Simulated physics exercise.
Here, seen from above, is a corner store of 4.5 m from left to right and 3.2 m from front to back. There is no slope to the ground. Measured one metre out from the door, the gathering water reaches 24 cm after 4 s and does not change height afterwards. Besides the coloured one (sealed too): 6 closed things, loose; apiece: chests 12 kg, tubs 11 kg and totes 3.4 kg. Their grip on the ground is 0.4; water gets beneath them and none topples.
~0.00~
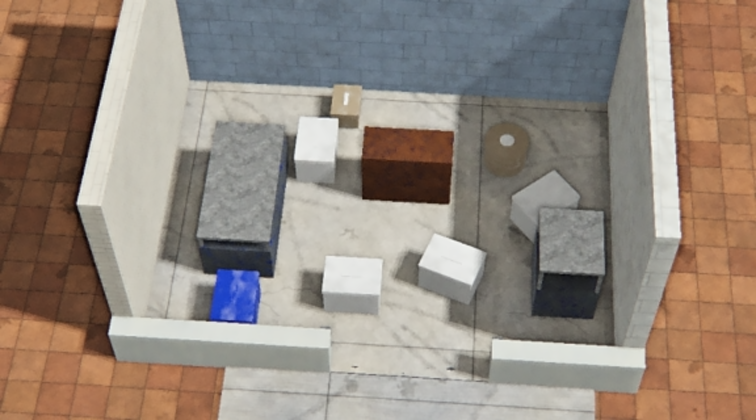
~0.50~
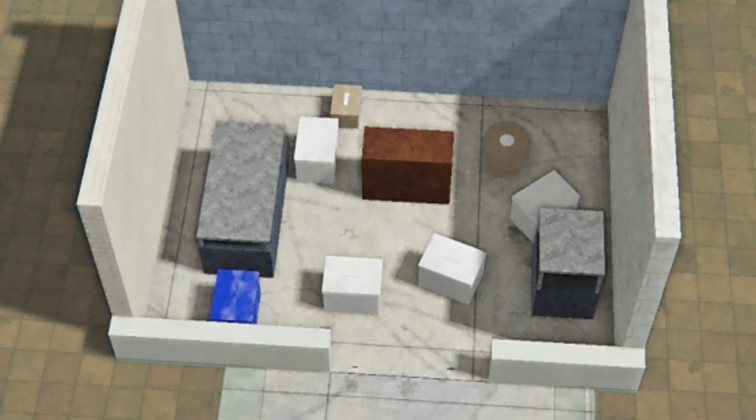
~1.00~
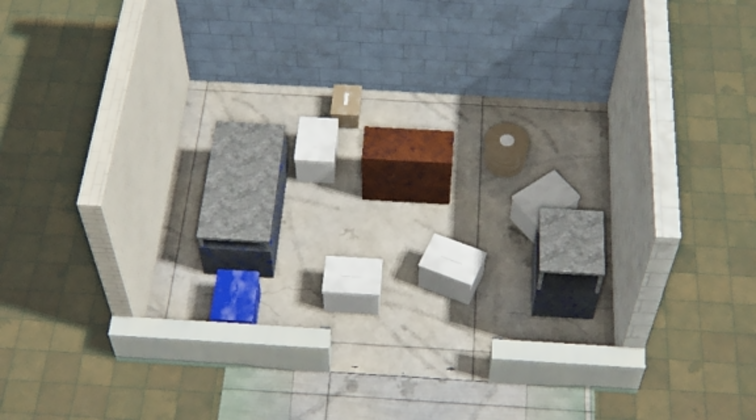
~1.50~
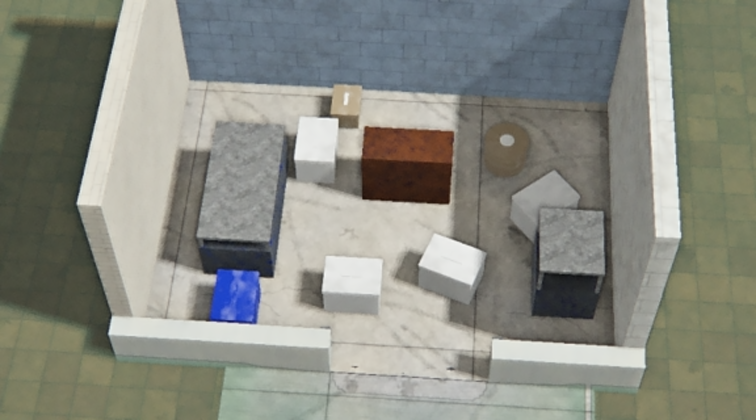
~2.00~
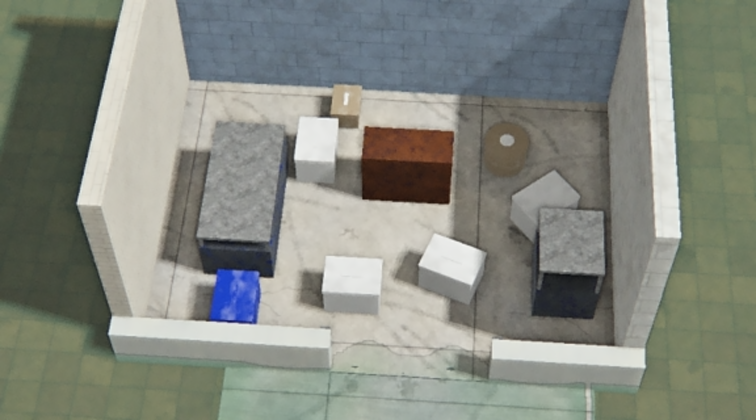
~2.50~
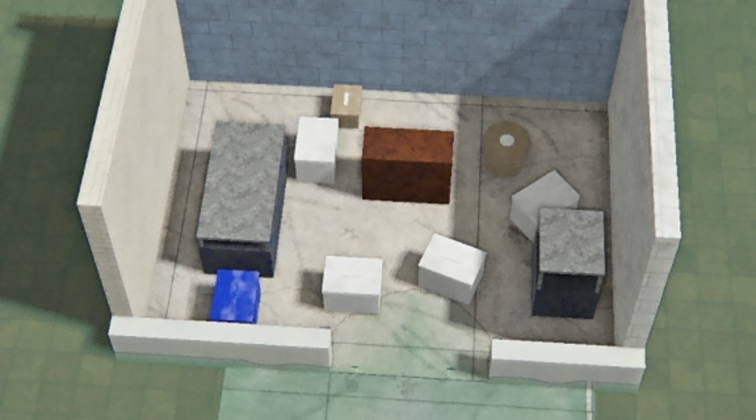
Greenish water spreads over the orange-tiled ground around a small, roofless store with pale walls and a blue brick back wall, seen from high above the front. Inside stand a blue box at front left, grey-topped units on both sides, a reddish-brown block near the back, and several white boxes. The tiles turn brownish, then green, and the tint creeps up the front path to the doorway, while the boxes and camera stay still.
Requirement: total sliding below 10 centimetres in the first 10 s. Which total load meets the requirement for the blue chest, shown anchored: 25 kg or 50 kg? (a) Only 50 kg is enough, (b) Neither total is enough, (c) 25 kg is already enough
25 kg is already enough.
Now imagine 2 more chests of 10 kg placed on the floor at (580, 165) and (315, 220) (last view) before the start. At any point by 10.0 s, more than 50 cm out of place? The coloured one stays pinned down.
In order: Within the mark, above the mark.
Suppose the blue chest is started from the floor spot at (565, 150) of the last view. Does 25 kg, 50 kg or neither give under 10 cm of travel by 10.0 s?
Short answer: Heavier load only.
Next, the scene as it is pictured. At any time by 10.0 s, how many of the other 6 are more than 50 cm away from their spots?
The tally stands at 6.
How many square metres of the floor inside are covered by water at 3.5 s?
My estimate is roughly 2.5 m2.
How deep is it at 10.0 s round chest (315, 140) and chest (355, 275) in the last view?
About 10 and 15 cm.
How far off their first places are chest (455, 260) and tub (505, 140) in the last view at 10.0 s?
First 200 cm, then 100 cm.
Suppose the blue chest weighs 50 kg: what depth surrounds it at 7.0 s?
Something like 3 centimetres.
After 3.5 s the blue chest would be 0 cm from its start with 25 kg and 0 cm from its start with 50 kg; 0 cm of water round it then.
After 4.5 s the blue chest would be 0 cm from its start with 25 kg and 0 cm from its start with 50 kg; 2 cm of water round it then.
After 7.0 s the blue chest would be 0 cm from its start with 25 kg and 0 cm from its start with 50 kg; 3 cm of water round it then.
After 10.0 s the blue chest would be 2 cm from its start with 25 kg and 0 cm from its start with 50 kg; 10 cm of water round it then.
